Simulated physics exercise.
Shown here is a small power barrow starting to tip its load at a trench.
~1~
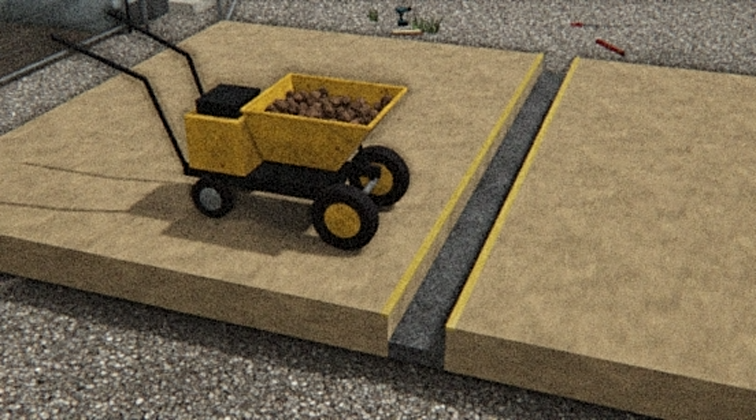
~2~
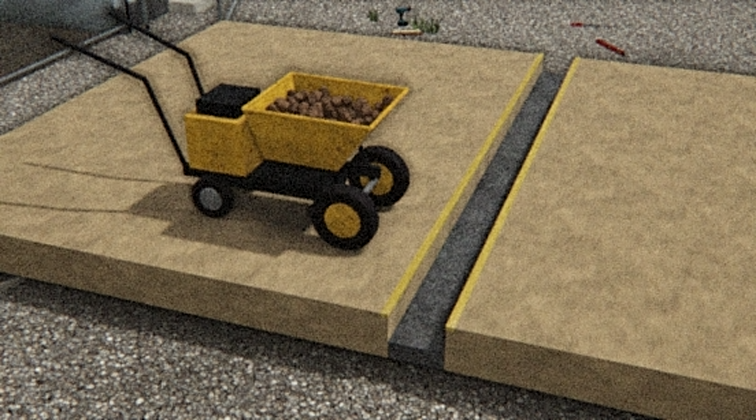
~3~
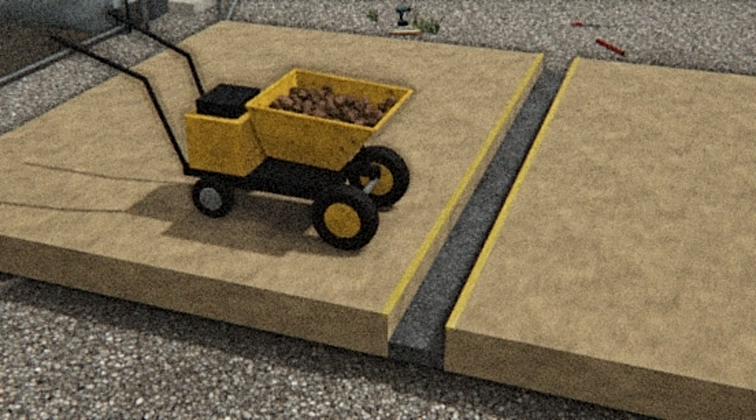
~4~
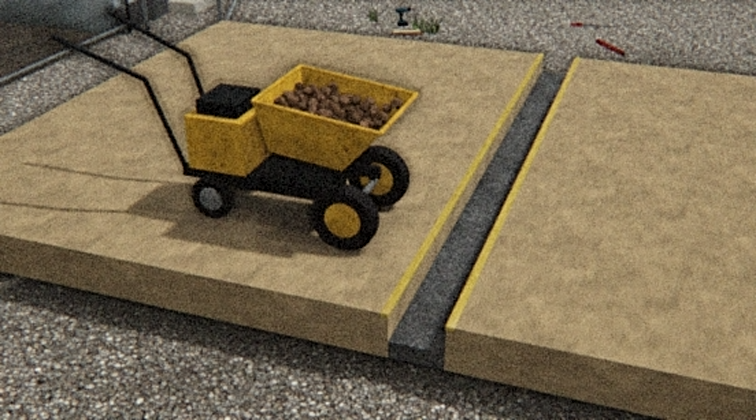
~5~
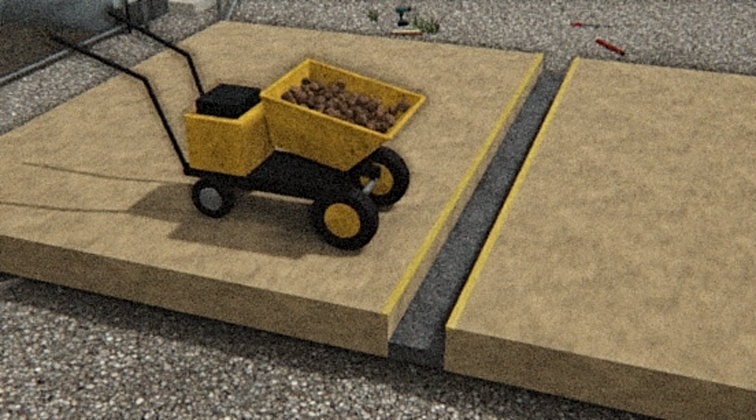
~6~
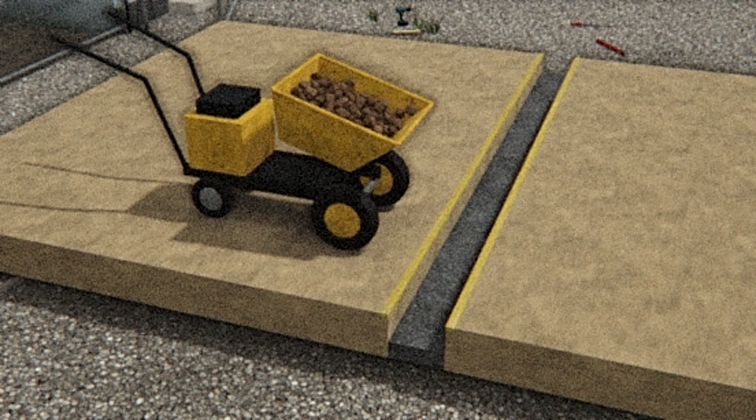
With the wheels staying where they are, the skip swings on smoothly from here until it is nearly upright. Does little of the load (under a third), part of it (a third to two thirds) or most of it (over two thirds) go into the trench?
Part of it goes into the trench.
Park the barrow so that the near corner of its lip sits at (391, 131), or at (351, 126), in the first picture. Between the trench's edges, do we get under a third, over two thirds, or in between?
Under a third, then over two thirds.
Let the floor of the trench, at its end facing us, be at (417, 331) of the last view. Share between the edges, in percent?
Roughly 40 in a hundred.
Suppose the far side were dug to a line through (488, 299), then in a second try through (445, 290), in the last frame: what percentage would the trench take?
Roughly 80 % first, 10 % second.
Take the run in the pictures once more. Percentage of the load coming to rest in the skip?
All told, it is near 0 percent.
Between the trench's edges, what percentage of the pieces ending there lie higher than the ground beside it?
About 10 in a hundred.
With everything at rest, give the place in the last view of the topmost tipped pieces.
At about (514, 232).
Soon, skip tipped steeply; all in the skip.
A while on, skip tipped right over; most in the skip; a small part in or heaped over the trench; a small part beyond it; a stray few falling.
Towards the end, skip tipped right over; a small part in the skip; about a third in or heaped over the trench; about half beyond it.
Finally, skip tipped right over; about half in or heaped over the trench; about half beyond it.
